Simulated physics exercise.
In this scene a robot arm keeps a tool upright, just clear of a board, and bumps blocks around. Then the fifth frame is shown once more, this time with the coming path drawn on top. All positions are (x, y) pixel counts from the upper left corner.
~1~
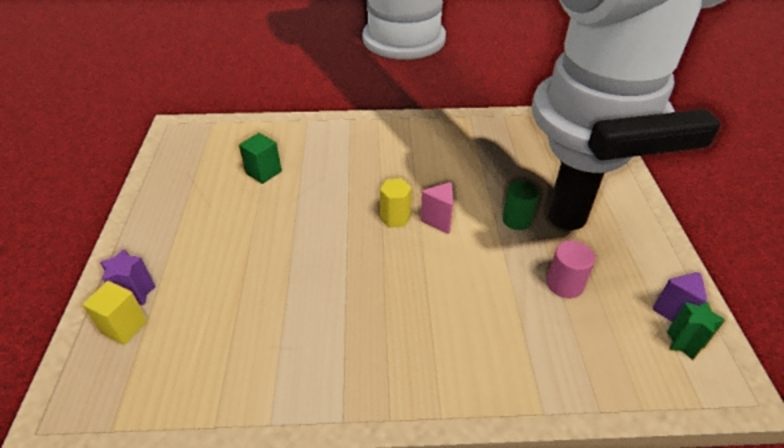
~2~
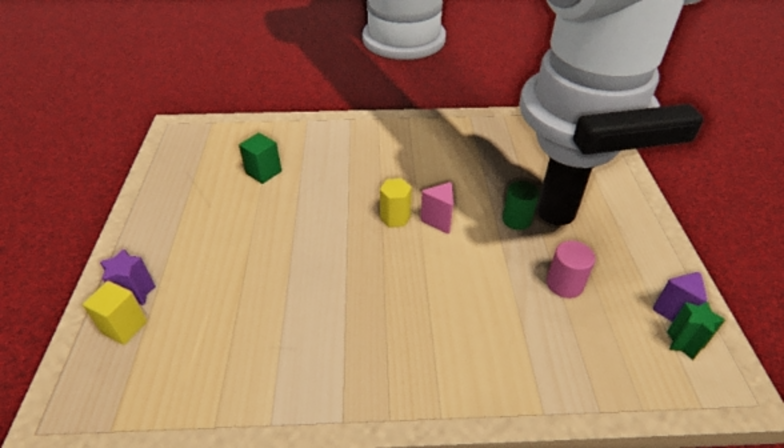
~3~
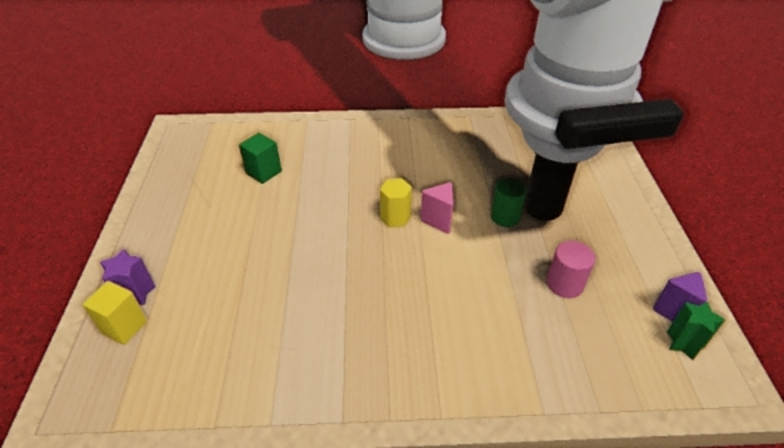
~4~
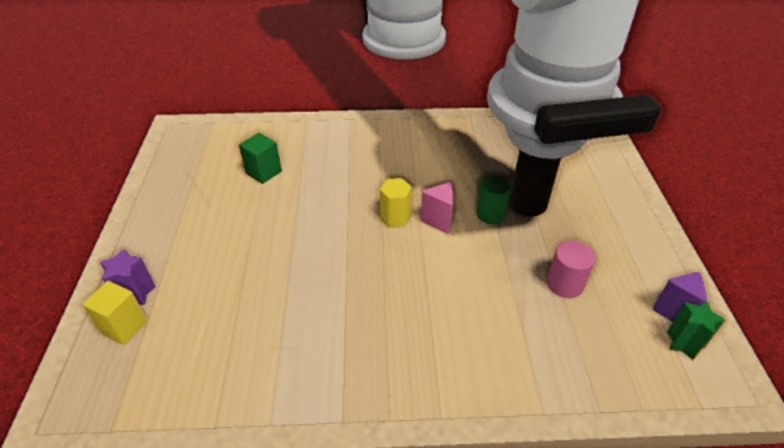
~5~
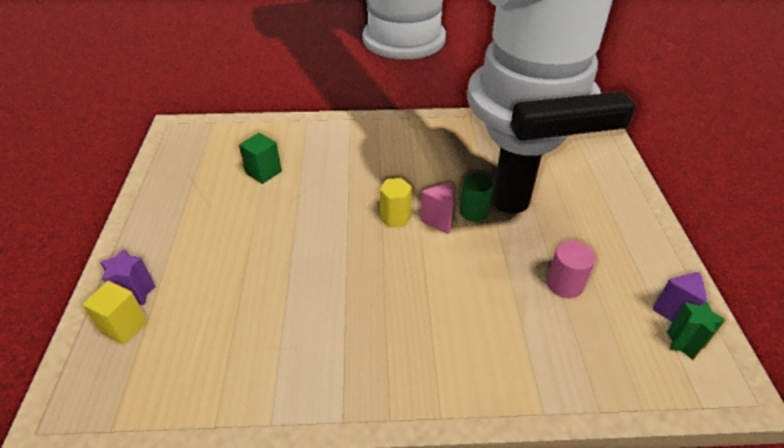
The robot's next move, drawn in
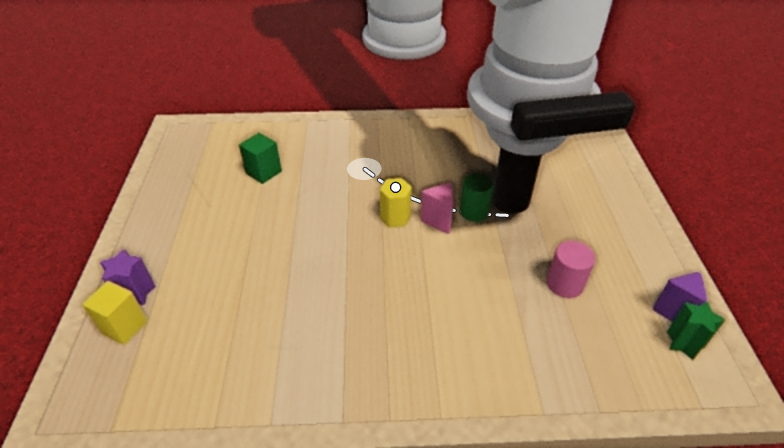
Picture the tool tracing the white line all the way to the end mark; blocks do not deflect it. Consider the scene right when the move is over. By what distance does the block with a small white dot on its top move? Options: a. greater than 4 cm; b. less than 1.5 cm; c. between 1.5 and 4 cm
The correct letter is b.
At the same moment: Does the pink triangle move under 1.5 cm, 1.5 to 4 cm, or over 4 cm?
It moves between 1.5 and 4 cm.
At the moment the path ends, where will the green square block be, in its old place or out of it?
Put simply, it stays right there.
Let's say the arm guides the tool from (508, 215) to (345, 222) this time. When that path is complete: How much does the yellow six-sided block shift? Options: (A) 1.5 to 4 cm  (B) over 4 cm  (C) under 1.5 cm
I choose B.
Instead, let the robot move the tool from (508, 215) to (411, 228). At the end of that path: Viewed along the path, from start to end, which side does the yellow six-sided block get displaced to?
Gets pushed right.
The drawn path runs from (508, 215) over (451, 210) and (401, 193) to (364, 169); the dot is on the yellow six-sided block.
What follows on the original path. One third of the way, tool at (453, 195); pink triangle at (423, 192), turned 70° anticlockwise; green circular block at (421, 172).
Two thirds of the way, tool at (401, 179); pink triangle at (421, 193), turned 65° anticlockwise; green circular block at (369, 159).
At the end, tool at (364, 154); green square block not moved; yellow six-sided block not moved; pink triangle at (421, 193), turned 65° anticlockwise; green circular block at (334, 149).
